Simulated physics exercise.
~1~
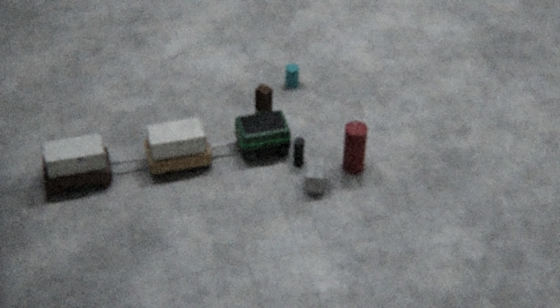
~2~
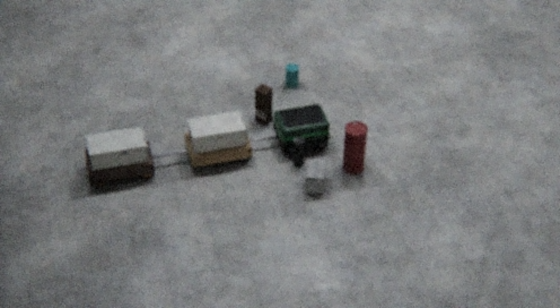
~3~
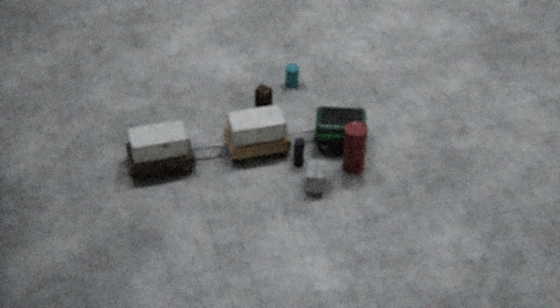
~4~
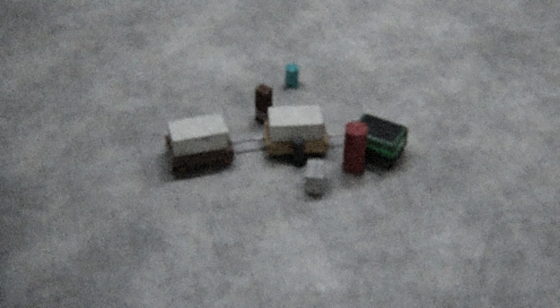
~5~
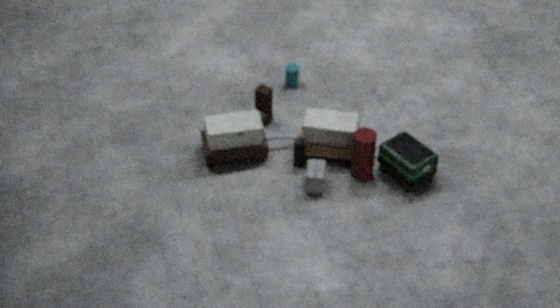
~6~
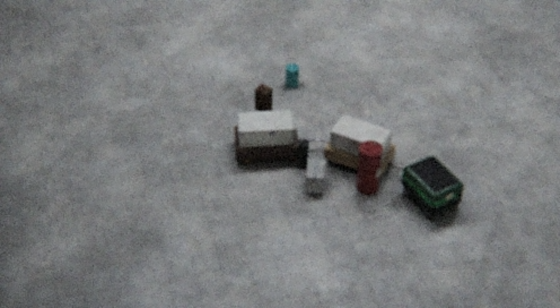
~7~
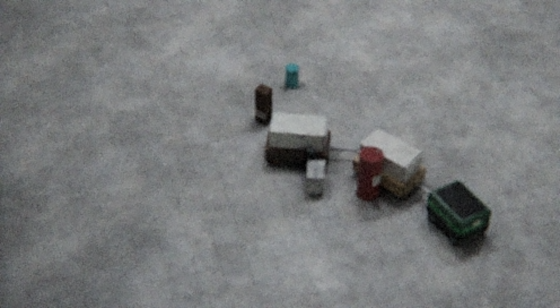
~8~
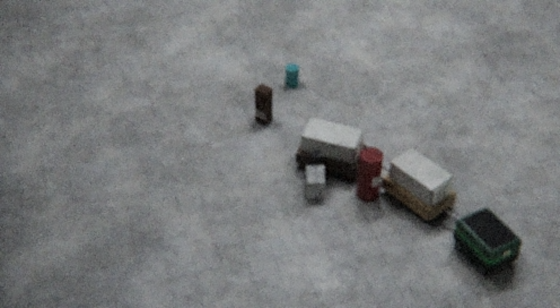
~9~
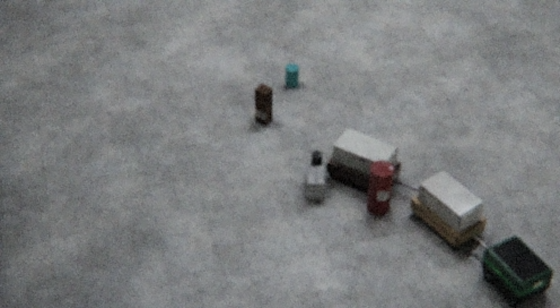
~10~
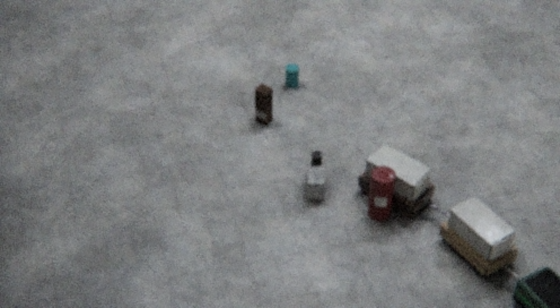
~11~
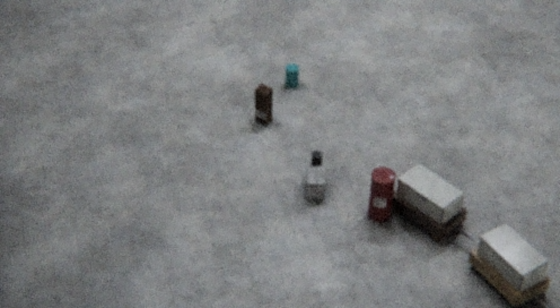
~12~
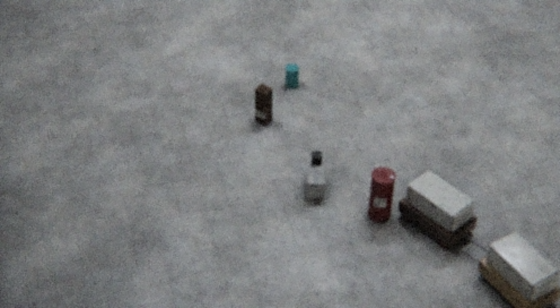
A small green tug pulled two carts with white loads to the right across a grey floor, then curved down toward the lower right corner, nudging a red drum and a small black canister, which stayed upright as the tug left view.
